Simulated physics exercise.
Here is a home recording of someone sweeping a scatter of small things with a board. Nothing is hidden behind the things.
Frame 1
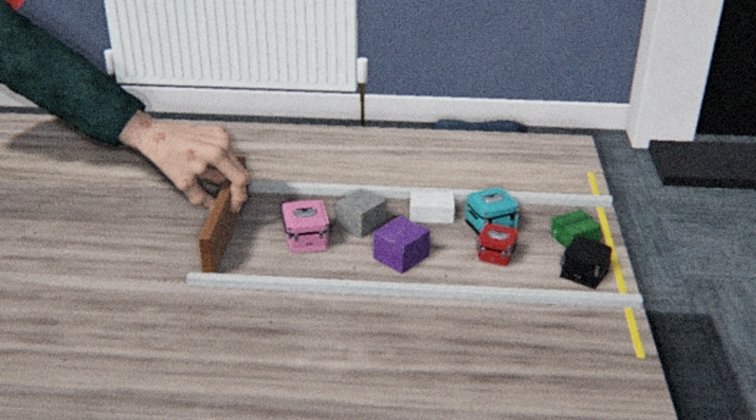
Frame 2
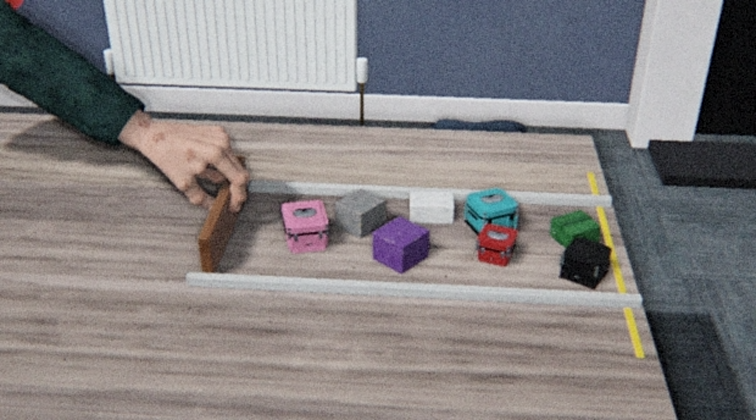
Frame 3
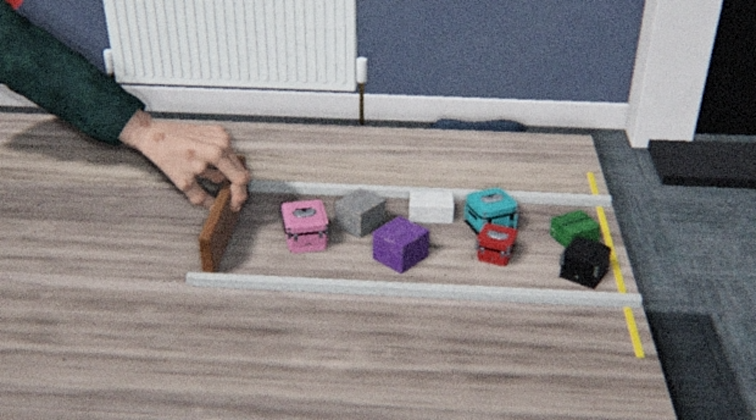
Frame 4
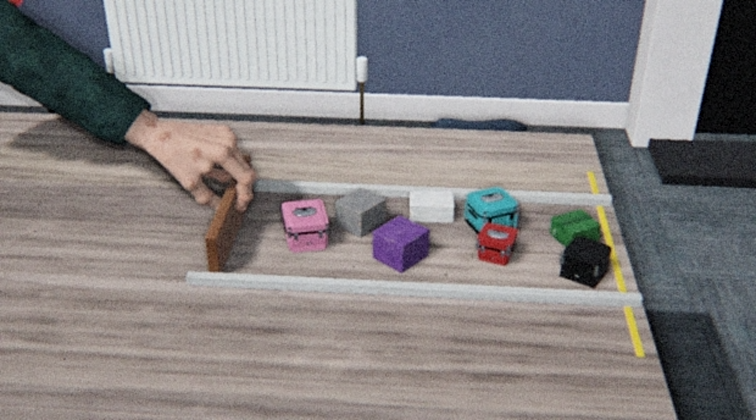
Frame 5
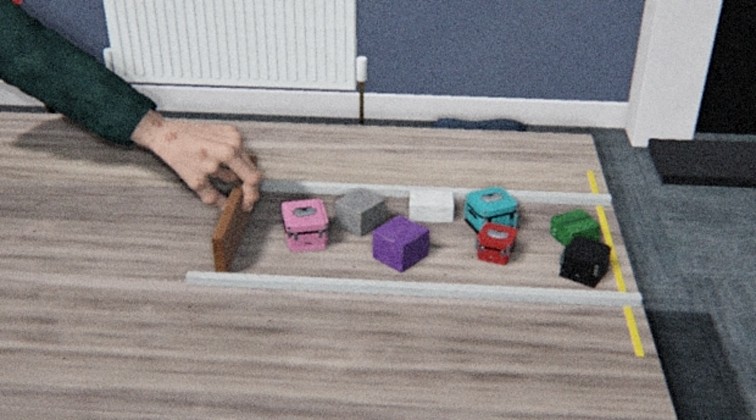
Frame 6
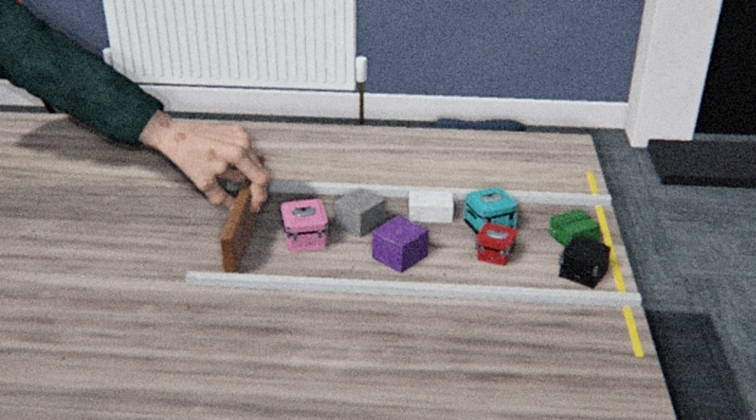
A hand in a dark green sleeve holds a brown board upright at the left of a wood-grain tabletop, seen from above at an angle, with a radiator behind. Between two pale rails sit pink, grey, purple, white, turquoise and red items, then green and black ones near yellow tape at right. The board stays almost still, then slides slightly right toward the pink case, while the items and camera stay still.
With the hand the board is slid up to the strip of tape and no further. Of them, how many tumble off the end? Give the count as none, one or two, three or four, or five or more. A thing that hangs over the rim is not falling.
The count is five or more.
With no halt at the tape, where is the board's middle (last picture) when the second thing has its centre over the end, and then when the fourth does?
I'd put the first at about (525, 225) and the next at about (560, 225).
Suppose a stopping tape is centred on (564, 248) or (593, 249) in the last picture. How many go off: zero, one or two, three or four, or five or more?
Taking the spots in order - either three or four, then at least five.
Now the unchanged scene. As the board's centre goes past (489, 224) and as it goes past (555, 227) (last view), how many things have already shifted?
The first count is 8, and then it's 8.
Soon after, none off yet; black case at rest near (585, 262); green box at rest near (575, 229); red case at rest near (496, 246).
Then, none off yet; black case moved about its own width near (617, 271); green box moved about its own width near (619, 238); red case moved well along near (588, 249).
By the end, the number that fall off is five or more; fallen, pink case, grey block, purple block, white block, turquoise case, red case, green box and black case.
